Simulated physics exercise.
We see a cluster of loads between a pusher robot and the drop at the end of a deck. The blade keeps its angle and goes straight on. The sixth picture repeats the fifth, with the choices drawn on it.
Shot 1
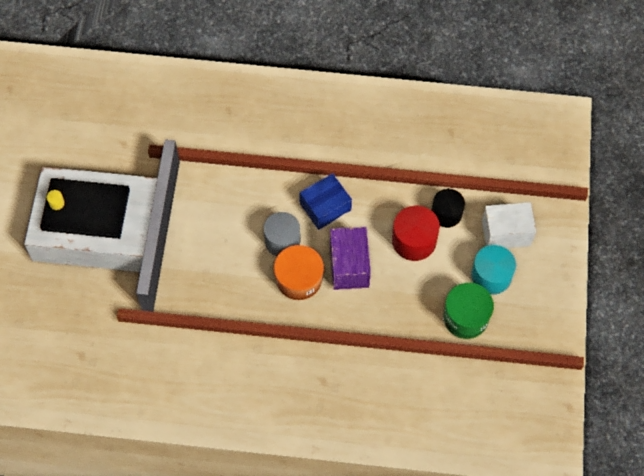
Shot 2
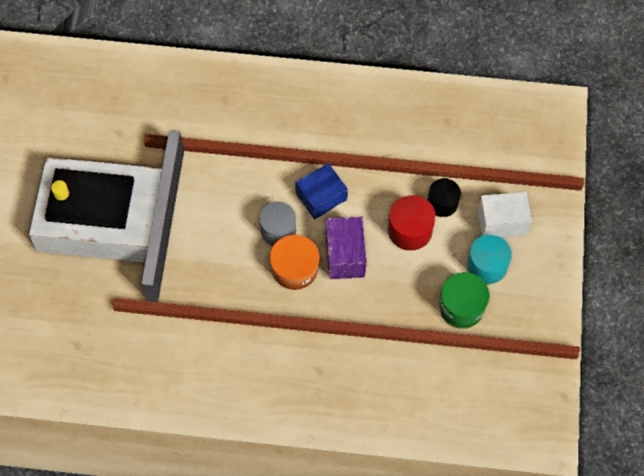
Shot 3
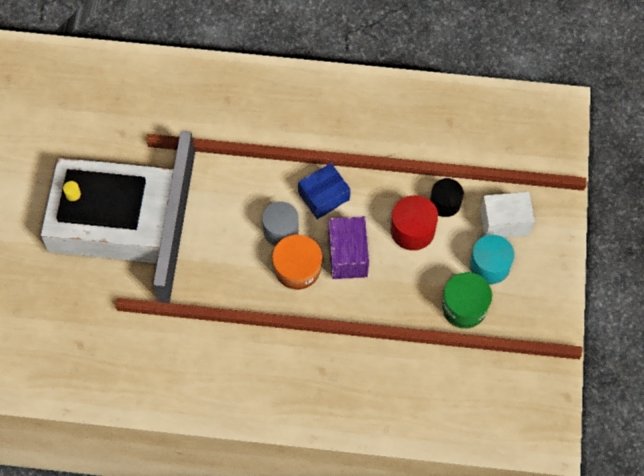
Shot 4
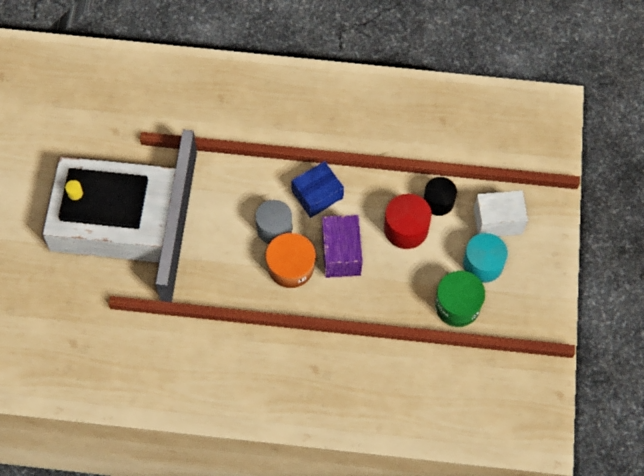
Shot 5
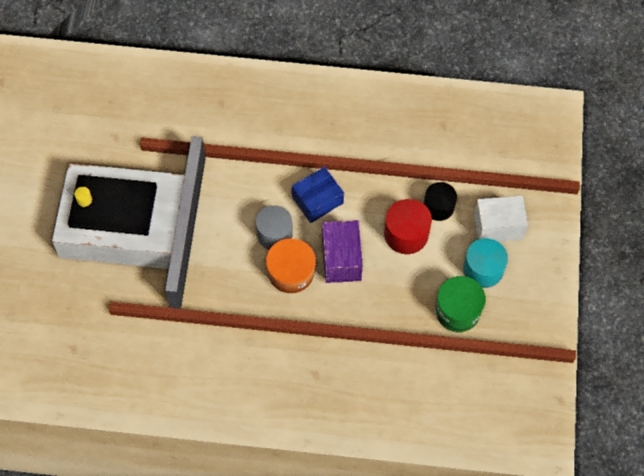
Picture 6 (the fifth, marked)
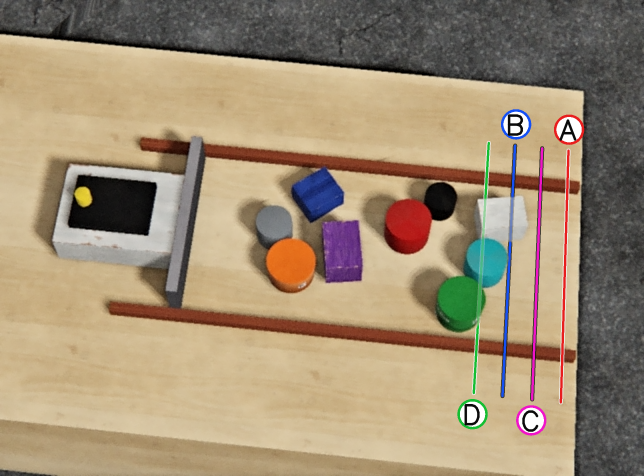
A white pusher robot with a black top, a yellow knob and a wide grey blade sits at the left of a pale wooden deck, seen from above. Between two reddish-brown rails lie blue, purple and white blocks and grey, orange, red, black, turquoise and green canisters. The robot creeps right without touching the still loads, while the view shakes slightly.
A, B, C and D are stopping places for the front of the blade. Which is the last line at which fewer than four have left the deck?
It should halt at B.
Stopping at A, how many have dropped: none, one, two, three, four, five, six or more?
By then, six or more.
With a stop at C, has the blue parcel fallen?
No.
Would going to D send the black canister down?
By then, no.
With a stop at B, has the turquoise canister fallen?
By then, yes.
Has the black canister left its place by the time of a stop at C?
By then, yes.
On the marked copy, A at (565, 271); B at (509, 265); C at (537, 268); D at (482, 262).
Following B. Soon after the start, robot (236, 217); blue parcel (338, 193); orange pail (328, 272).
Later, robot (353, 229); white crate (518, 218); turquoise canister (505, 264).
In the end, robot (444, 238); white crate over the edge; green pail over the edge; three fallen.
As for the rest, A drops nine; C drops six; D is within the limit but short.
